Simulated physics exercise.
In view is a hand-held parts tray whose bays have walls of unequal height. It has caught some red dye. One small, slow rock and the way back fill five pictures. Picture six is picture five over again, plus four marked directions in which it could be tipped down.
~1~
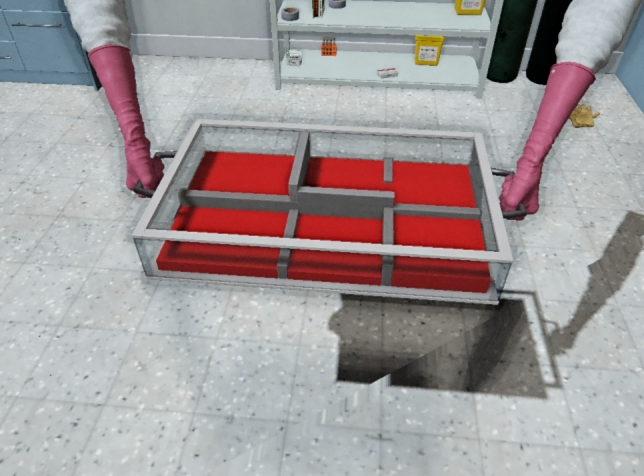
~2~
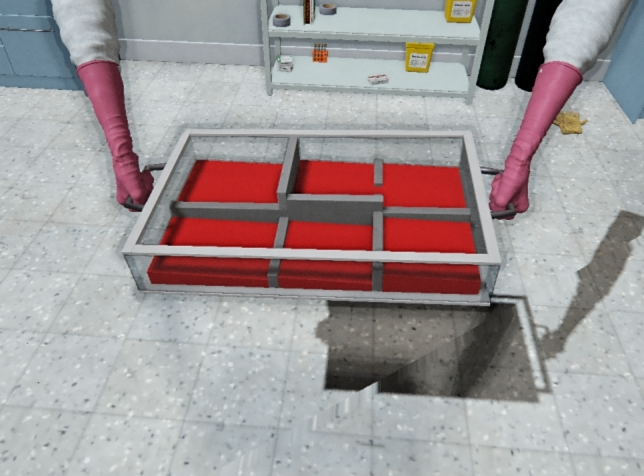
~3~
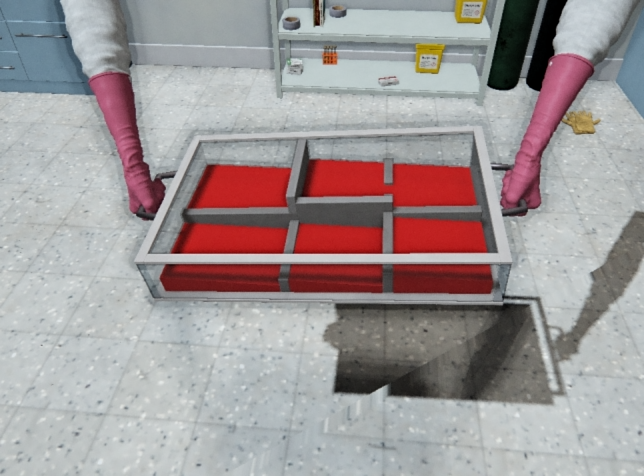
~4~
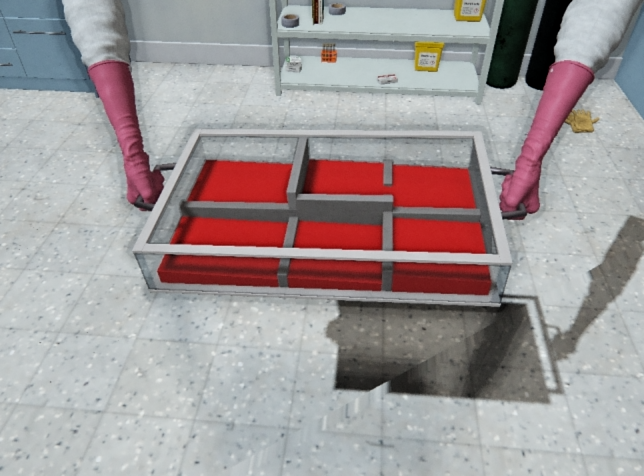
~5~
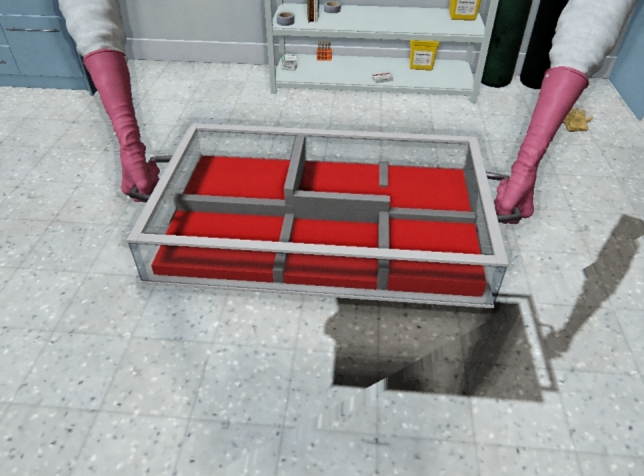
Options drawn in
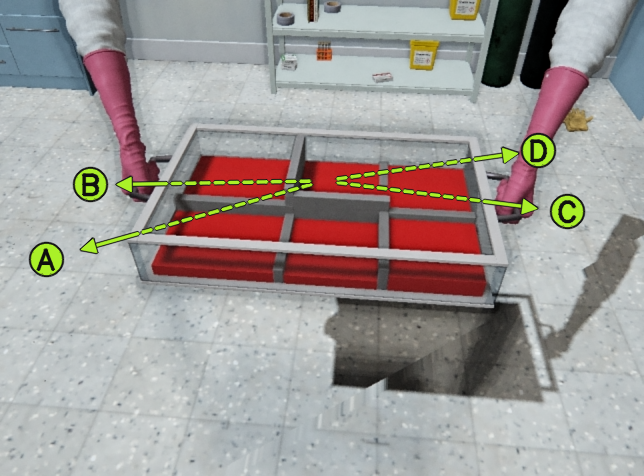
In a tiled room with pale speckled flooring, seen from above and in front, a white shelf with small items and dark cylinders stands behind. Two hands in long pink gloves hold a clear, grey-rimmed tray with six bays of red dye, its shadow on the floor at right. The hands tip the tray slightly down toward the front left, then level it again, while the view shifts slightly.
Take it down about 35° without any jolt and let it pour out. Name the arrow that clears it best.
Arrow A does it best.
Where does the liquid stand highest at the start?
It is the front right one.
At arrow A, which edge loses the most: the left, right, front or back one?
Over the left one.
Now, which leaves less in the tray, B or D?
That would be D.
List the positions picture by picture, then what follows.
The tray is level; deepest in the front right bay, at (436, 243), shallowest in the front middle, in the first frame.
Tipped about 4° down to the front left; no wall is crossed, in the second frame.
Tipped about 6° down to the front left; no wall is crossed, in the third frame.
Tipped about 3° down to the front left; no wall is crossed, in the fourth frame.
The tray is level; deepest in the front right bay, at (431, 247), shallowest in the front middle, in the fifth frame.
On the marked copy, A ends at (86, 248); B ends at (122, 184); C ends at (531, 207); D ends at (512, 153).
Choosing A, about 32 % stays in the tray, the largest part in the front left bay.
Choosing B, about 61 % stays in the tray, the largest part in the front left bay.
Choosing C, about 53 % stays in the tray, the largest part in the front right bay.
Choosing D, about 45 % stays in the tray, the largest part in the back right bay.
